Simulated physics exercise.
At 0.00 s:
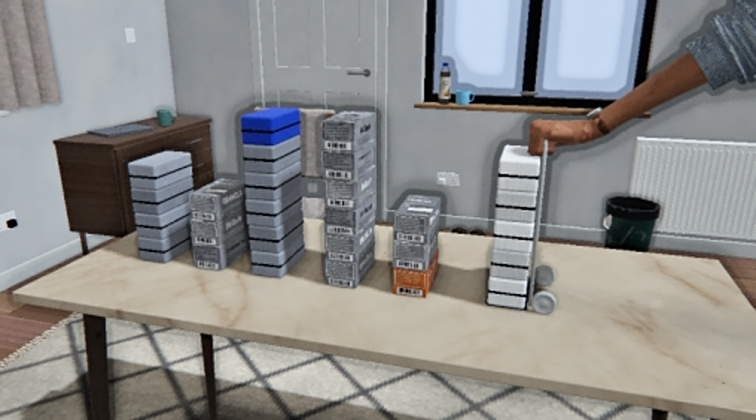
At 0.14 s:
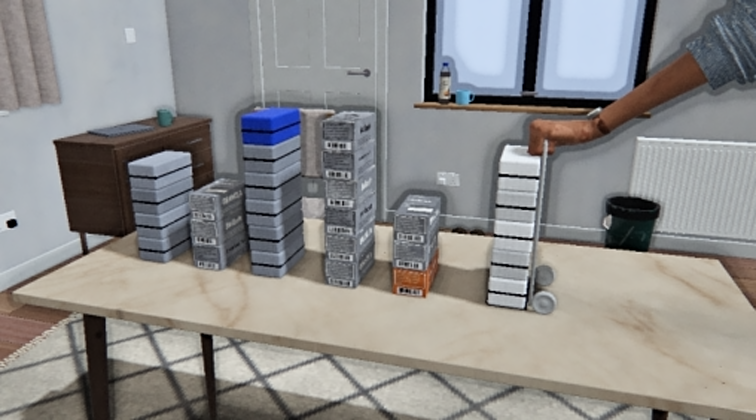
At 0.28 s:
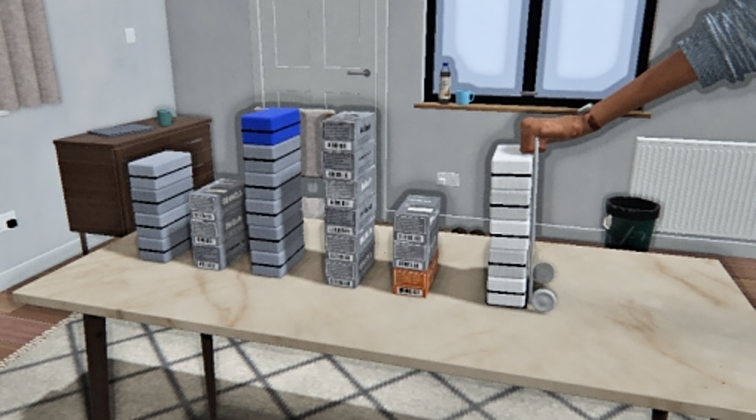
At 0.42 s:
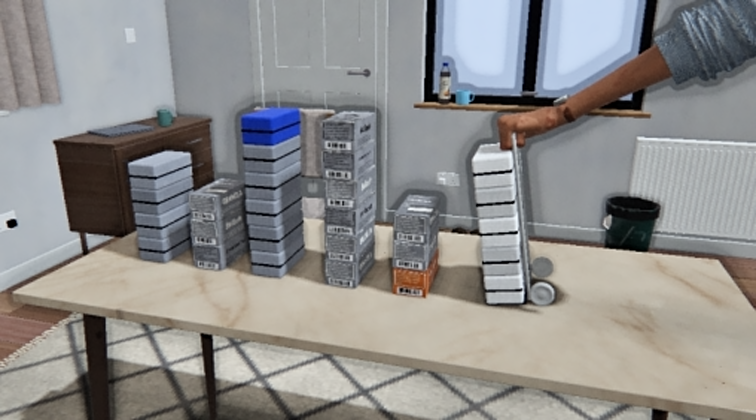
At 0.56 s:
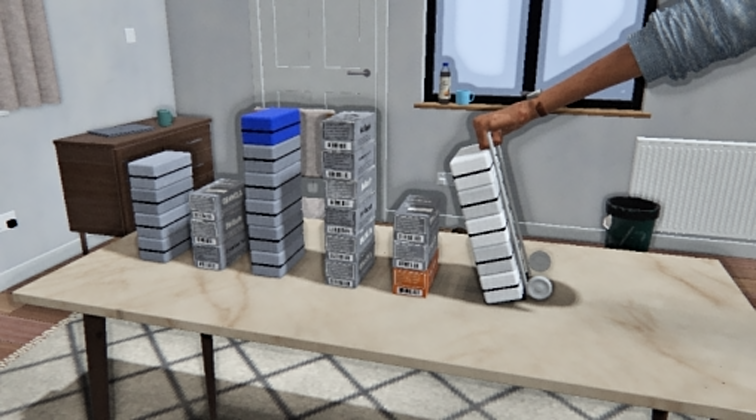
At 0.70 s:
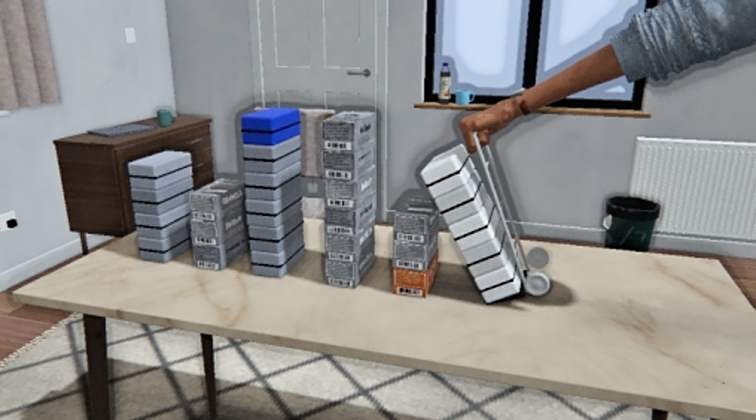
On a marble-topped table in a room, a hand tilting a toy sack truck and its pale stack leftward beside a row of piles.
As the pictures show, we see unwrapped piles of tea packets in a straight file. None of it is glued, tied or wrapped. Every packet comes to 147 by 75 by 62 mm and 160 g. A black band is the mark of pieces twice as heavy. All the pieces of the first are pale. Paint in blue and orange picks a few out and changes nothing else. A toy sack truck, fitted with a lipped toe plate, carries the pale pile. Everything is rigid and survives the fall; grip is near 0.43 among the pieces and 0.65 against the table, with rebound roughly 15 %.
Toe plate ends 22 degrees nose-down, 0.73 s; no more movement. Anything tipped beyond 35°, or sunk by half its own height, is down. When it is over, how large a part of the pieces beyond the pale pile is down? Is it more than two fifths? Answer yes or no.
Yes.
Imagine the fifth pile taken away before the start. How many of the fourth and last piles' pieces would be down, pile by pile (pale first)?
In that case fourth 6, last 2.
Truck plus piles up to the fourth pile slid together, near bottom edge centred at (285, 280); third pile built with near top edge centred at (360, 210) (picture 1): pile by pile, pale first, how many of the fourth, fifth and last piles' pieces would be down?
Pile by pile that makes fourth 0, fifth 0, last 0.
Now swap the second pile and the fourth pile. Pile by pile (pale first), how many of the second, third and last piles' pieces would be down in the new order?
Second 6, third 5, last 4.
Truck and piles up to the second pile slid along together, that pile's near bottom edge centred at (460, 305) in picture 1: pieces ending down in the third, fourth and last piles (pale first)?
In that case third 0, fourth 0, last 0.
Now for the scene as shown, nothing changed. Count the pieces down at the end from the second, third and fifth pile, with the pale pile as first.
From the second pile 3, from the third pile 6 and from the fifth pile 3.
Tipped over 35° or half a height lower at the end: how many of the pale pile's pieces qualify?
The number you get is 5.
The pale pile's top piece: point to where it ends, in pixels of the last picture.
In the last view it ends up close to (322, 224).
By 0.96 s, 5 of the pale pile down; none of the 22 other packets down, 5 disturbed; orange packet tilted 18°.
By 1.60 s, 5 of the pale pile down; 6 of the 22 other packets down; orange packet tilted 40°; blue packet tilted 15°.
By 2.00 s, 5 of the pale pile down; 15 of the 22 other packets down; orange packet tilted 41°; blue packet tilted 36°, 11 cm lower.
By 2.52 s, 5 of the pale pile down; 22 of the 22 other packets down; blue packet on its side; orange packet tilted 42°.
When it is over (2.9 s), 5 of the pale pile down; 22 of the 22 other packets down; orange packet tilted 42°; blue packet 1.06 m lower. That is 100 per cent. In pixels of the last frame, middles, orange packet near (404, 262), blue packet near (60, 387).
